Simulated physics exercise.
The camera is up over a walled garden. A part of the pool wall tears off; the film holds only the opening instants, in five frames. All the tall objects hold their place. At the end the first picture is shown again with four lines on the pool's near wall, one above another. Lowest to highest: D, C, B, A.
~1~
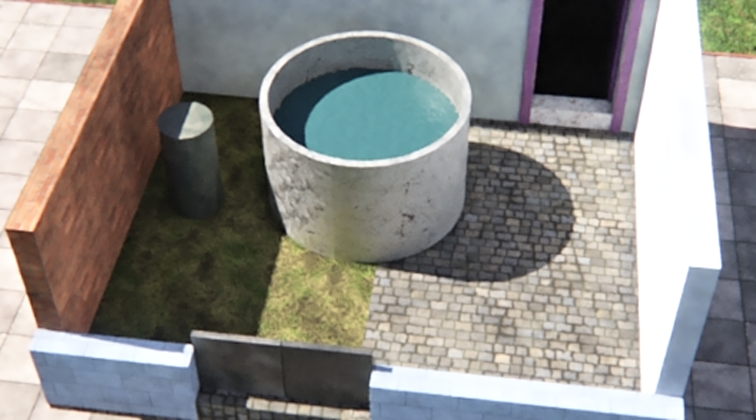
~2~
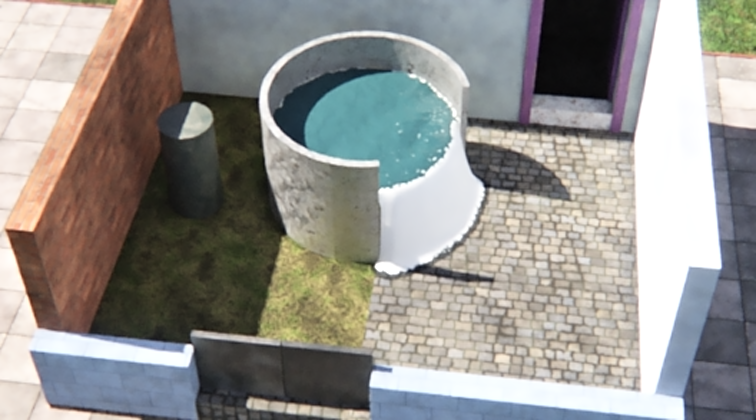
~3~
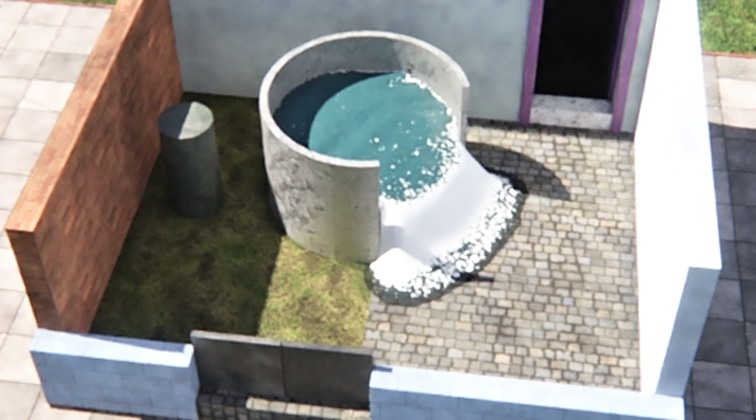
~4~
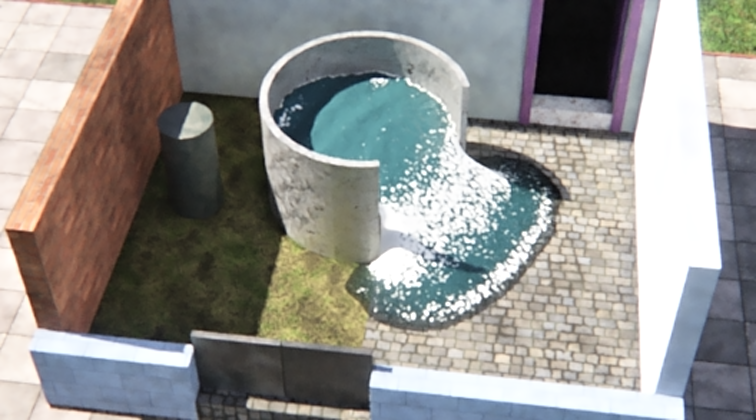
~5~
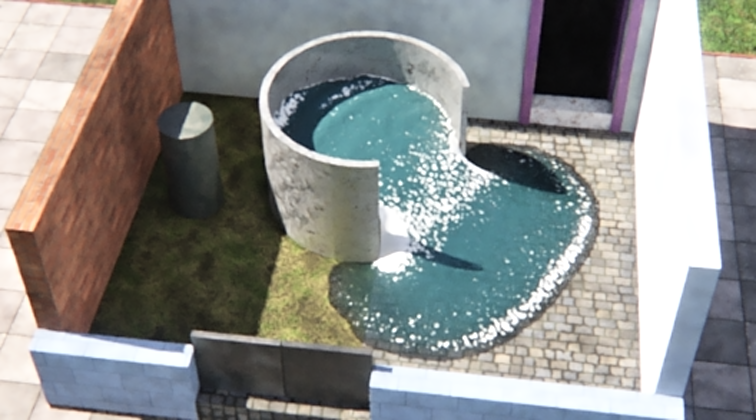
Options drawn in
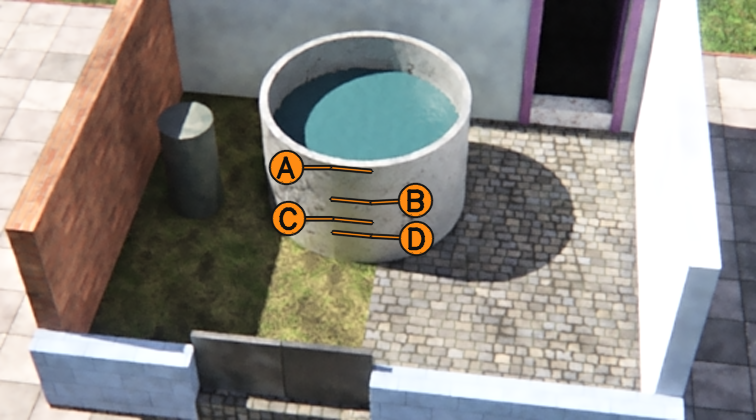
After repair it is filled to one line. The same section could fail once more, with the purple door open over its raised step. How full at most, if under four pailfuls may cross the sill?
Use mark B.
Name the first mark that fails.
It is A.
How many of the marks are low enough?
Three.
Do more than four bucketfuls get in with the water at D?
No.
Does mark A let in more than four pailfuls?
Yes, it does.
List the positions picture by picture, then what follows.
The first picture shows water in the pool at rest, its middle at (366, 127); foot of the purple doorway at (569, 127); shut gate at (283, 351).
The second picture shows front seen at (394, 271), 2 % of the ground wet.
The third picture shows front seen at (511, 179), 7 % of the ground wet.
The fourth picture shows front seen at (534, 170), 14 % of the ground wet.
The fifth picture shows front seen at (583, 186), 24 % of the ground wet.
On the marked copy, A at (350, 169); B at (351, 200); C at (352, 220); D at (352, 234); from the bottom up D, C, B, A.
Choosing A, about 12 bucketfuls get in.
Choosing B, a bucket or two gets in.
Choosing C, nothing gets over.
Choosing D, nothing gets over.
